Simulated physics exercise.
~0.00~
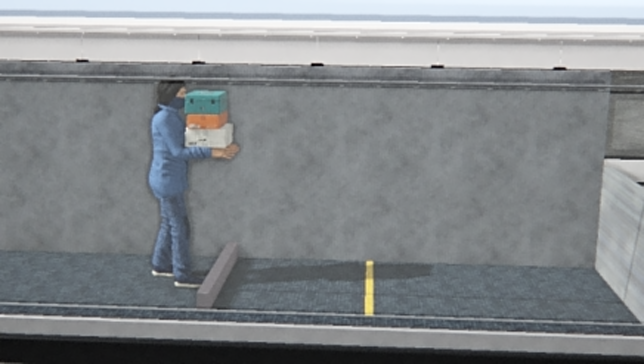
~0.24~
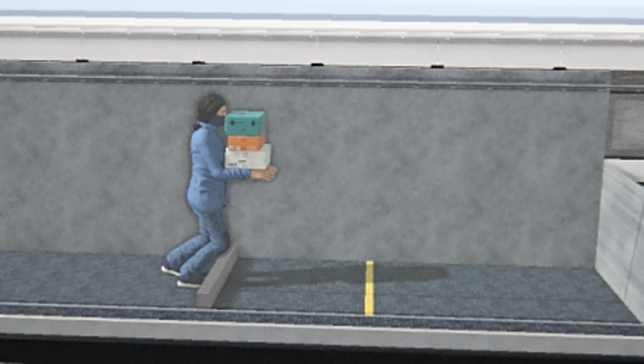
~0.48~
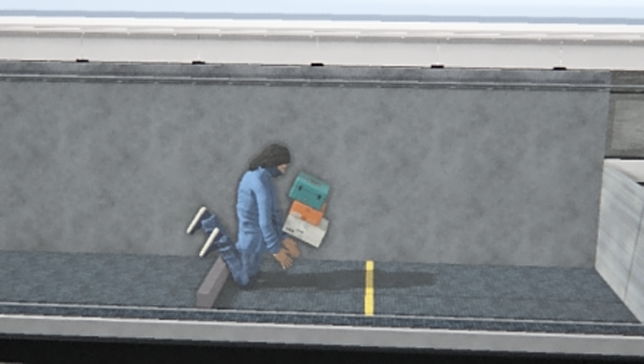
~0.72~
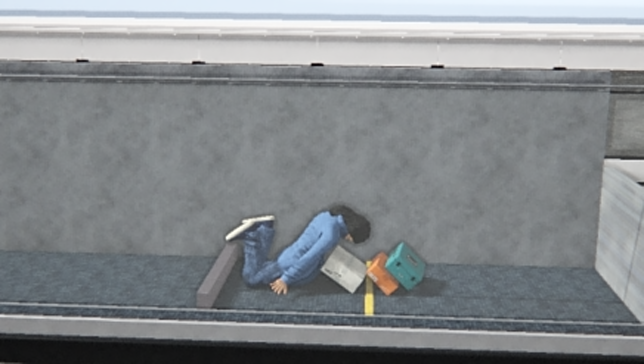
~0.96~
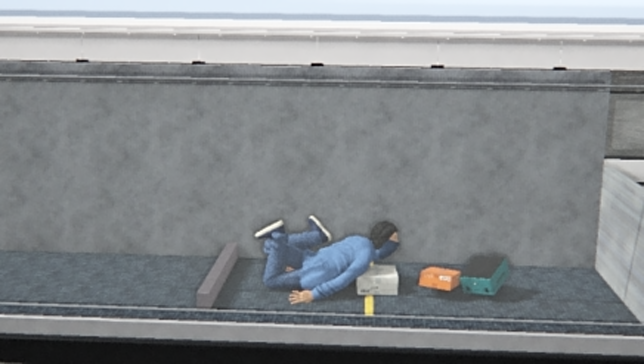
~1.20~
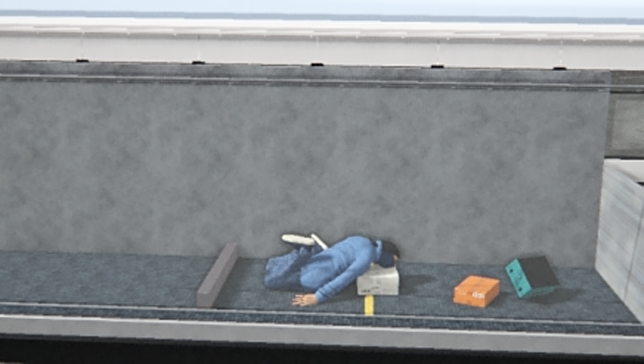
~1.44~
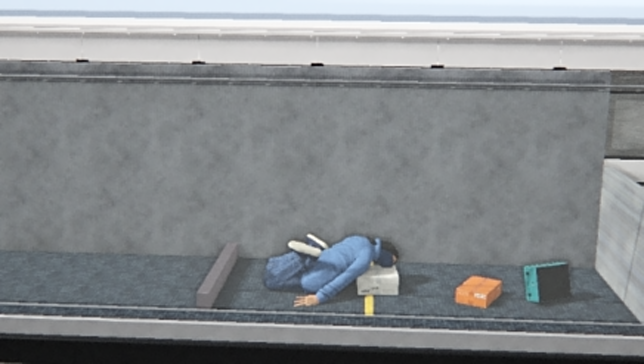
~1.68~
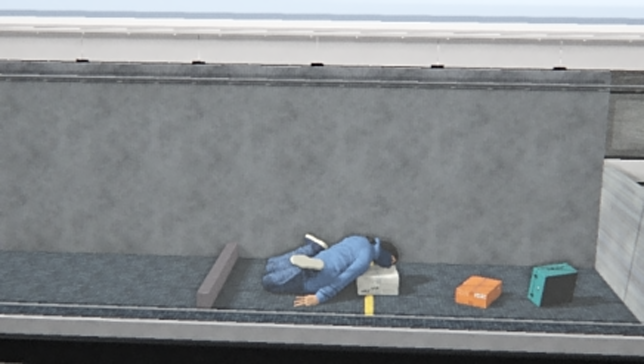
A person in blue carrying three stacked boxes pitched forward over a low rail and dropped to the floor, spilling the load; the teal and orange boxes tumbled right past the yellow line, while the person ended slumped against the white one.
